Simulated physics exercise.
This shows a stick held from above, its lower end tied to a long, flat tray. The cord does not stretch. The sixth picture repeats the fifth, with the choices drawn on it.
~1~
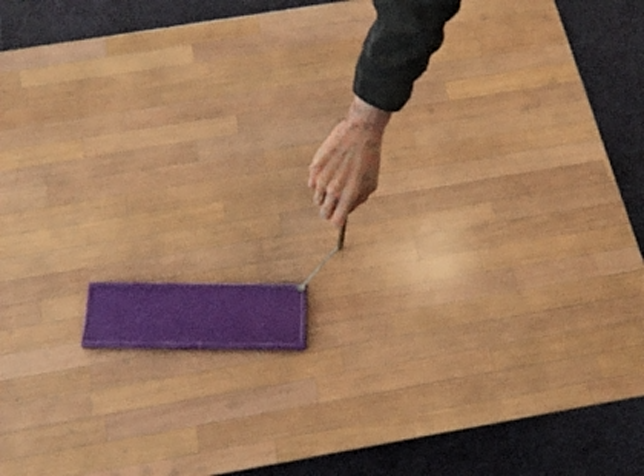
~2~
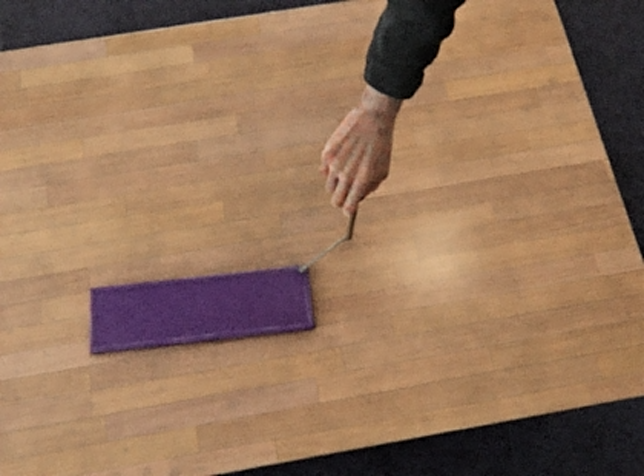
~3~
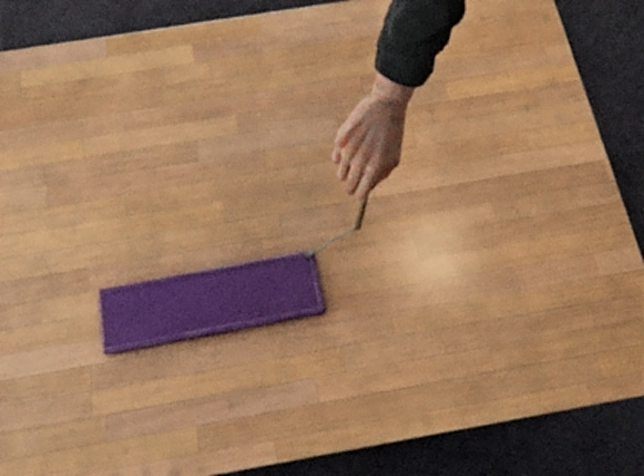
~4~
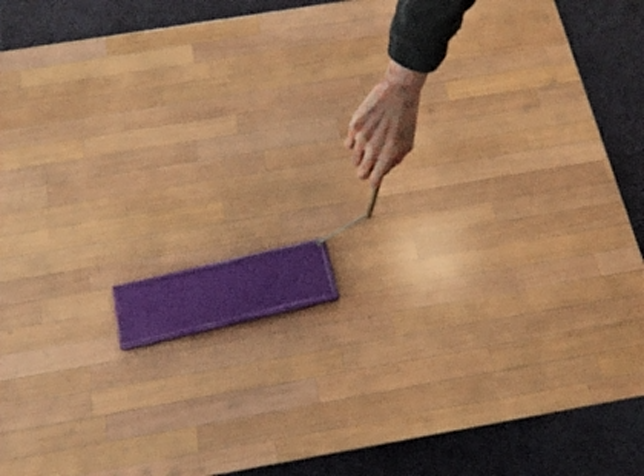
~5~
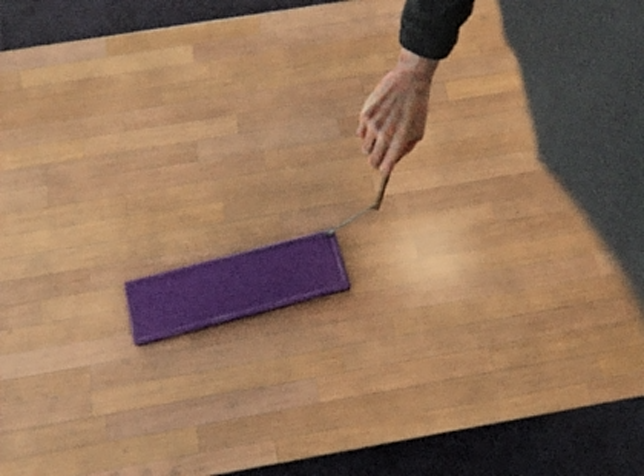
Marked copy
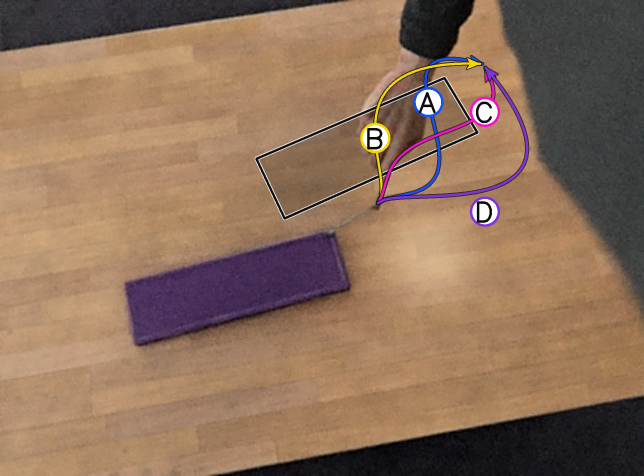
On a wooden surface with dark edges, a hand reaches down holding a thin stick joined by a short cord to the corner of a long, flat purple tray. The hand moves up and right, and the tray follows a little way, its right end swinging slightly upward. Finally, a grey shape covers the upper right.
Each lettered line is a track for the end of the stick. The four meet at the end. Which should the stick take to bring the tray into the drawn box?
Pull along B.
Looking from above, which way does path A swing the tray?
On that path, anticlockwise.
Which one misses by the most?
That is D.
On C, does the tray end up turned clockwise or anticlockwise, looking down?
It turns anticlockwise.
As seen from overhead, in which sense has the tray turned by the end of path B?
Anticlockwise.
On the copy, A from (378, 203) via (433, 123) to (482, 64); B from (378, 203) via (382, 97) to (480, 64); C from (378, 203) via (446, 132) to (485, 68); D from (378, 203) via (515, 176) to (486, 68); the outline at (368, 146).
On B. First, foot of the stick (375, 127), middle of the tray (276, 242).
Then, foot of the stick (416, 72), middle of the tray (323, 180).
Finally, foot of the stick (482, 65), middle of the tray (365, 146); it lies in the outline.
By contrast, A leaves its middle at (376, 157); C leaves its middle at (389, 168); D leaves its middle at (413, 183).
